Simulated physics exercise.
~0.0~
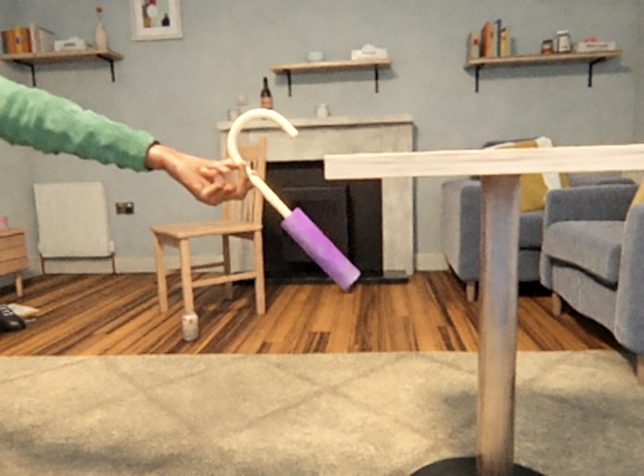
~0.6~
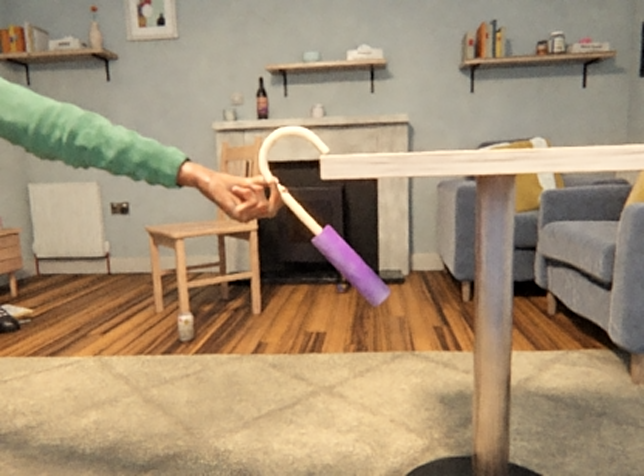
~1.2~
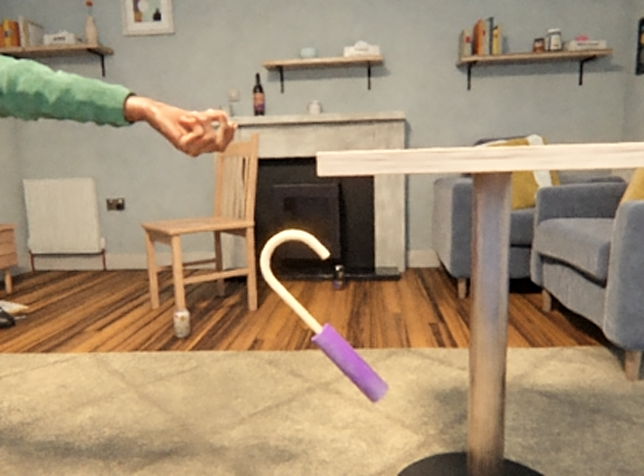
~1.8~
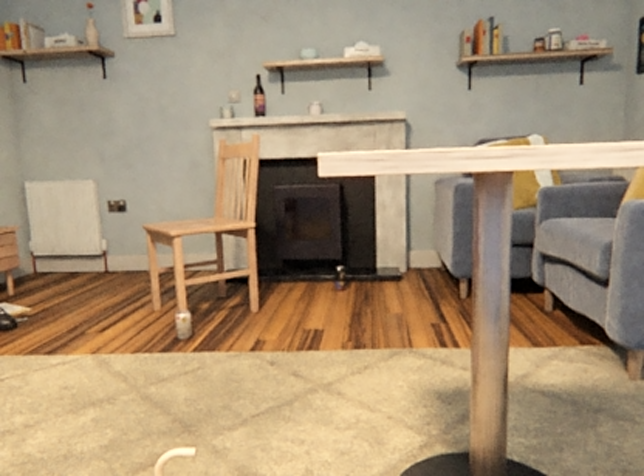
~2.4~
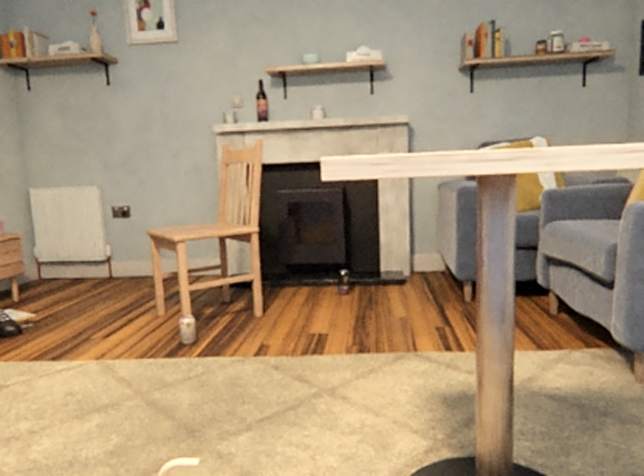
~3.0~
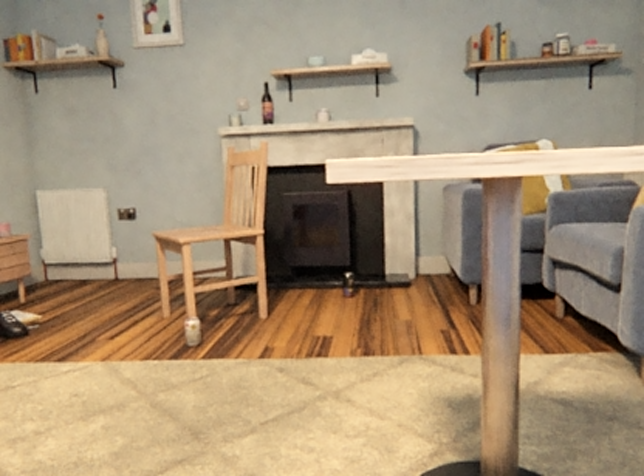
In a living room with a fireplace, a wooden chair and blue armchairs, a small table stands in the foreground. A hand in a green sleeve reaches in from the left, holding a purple umbrella by its pale shaft, the curved handle upward. It moves the umbrella right and slightly down, bringing the hook up to the table's left end. The hand lets go and draws back, and the umbrella drops past the edge instead of hanging. It falls to the rug, tipping as it goes, until only part of the pale hook shows at the bottom, then nothing of it remains in view.
